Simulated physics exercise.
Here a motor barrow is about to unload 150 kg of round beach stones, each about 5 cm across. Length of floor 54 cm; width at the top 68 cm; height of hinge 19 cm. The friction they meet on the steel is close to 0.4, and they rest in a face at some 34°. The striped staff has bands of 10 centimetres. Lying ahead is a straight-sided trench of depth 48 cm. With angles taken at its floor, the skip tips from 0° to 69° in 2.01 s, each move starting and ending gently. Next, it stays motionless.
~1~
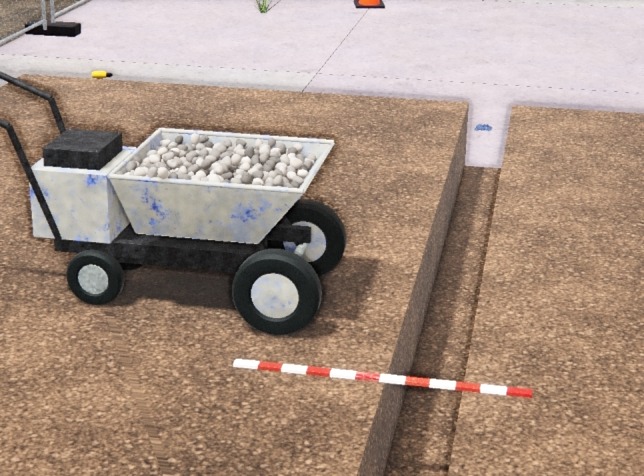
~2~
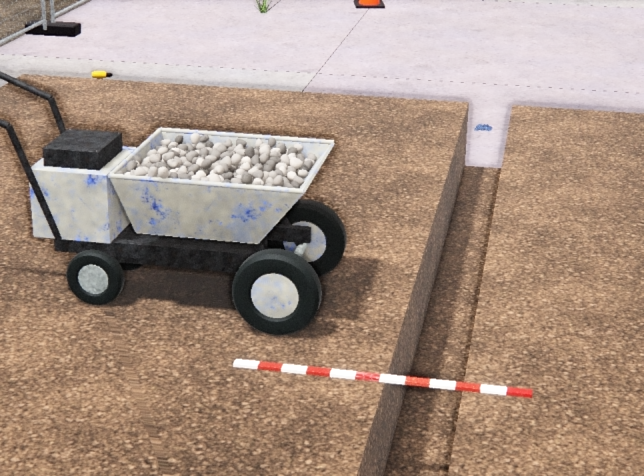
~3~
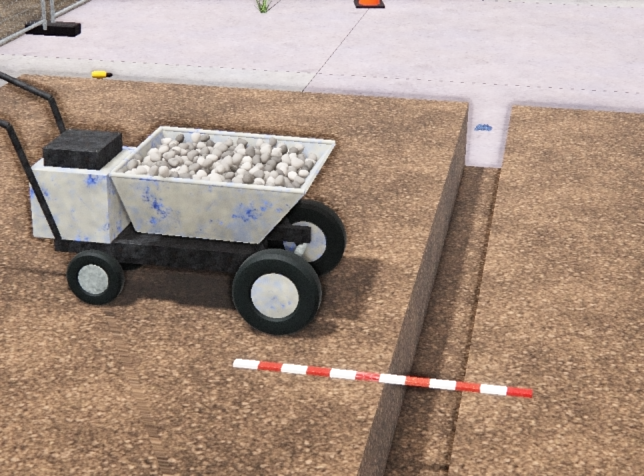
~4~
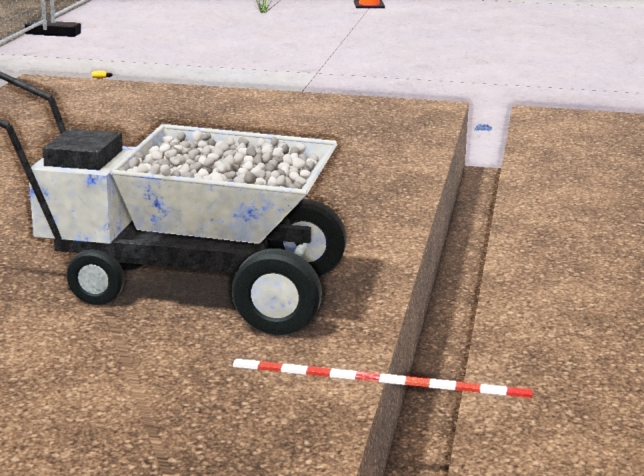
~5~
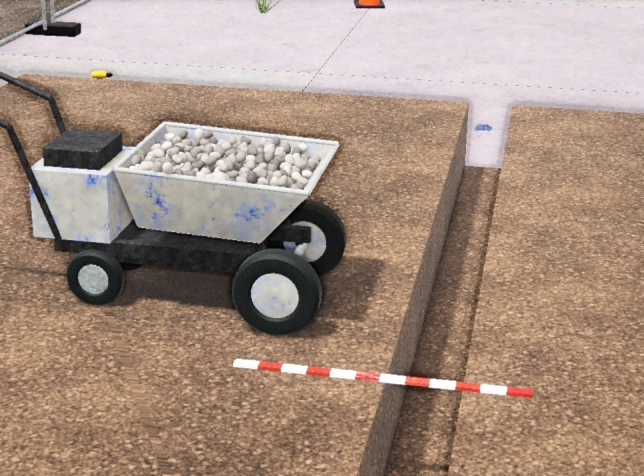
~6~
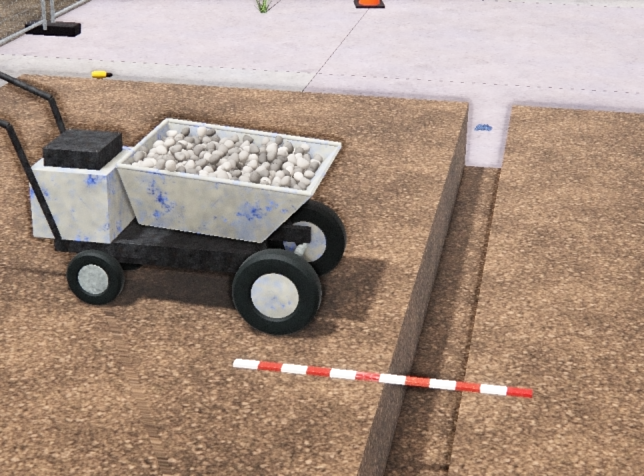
A motor barrow loaded with round stones stands still while its skip tilts slightly forward.
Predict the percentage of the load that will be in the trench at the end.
Predicted: Roughly 91 %.
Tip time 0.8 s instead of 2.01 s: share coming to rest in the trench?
Roughly 75% would finish there.
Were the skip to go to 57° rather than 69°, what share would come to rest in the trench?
In that case around 80 percent.
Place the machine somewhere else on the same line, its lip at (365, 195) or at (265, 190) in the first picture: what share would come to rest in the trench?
Result: Close to 30 then close to 85 per cent.
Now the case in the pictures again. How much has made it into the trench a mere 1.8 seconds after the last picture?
Around 60 per cent of it.
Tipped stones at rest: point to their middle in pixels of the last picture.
The stones end up centred near (442, 391).
Then, 1.2 s after the last picture the floor is at 58°, 96 % in the skip, 1 % short of the trench, 3 % in the trench; the foremost stones are at (427, 271).
Then, 1.8 s after the last picture the floor is at 69°, 32 % in the skip, 61 % in the trench, 7 % past the trench; the foremost stones are at (544, 331).
Then, 2.2 s after the last picture the floor is at 69°, 12 % in the skip, 79 % in the trench, 9 % past the trench; the foremost stones are at (605, 358).
Then, 4.1 s after the last picture the floor is at 69°, 0 % in the skip, 91 % in the trench, 9 % past the trench; the foremost stones are at (639, 361).
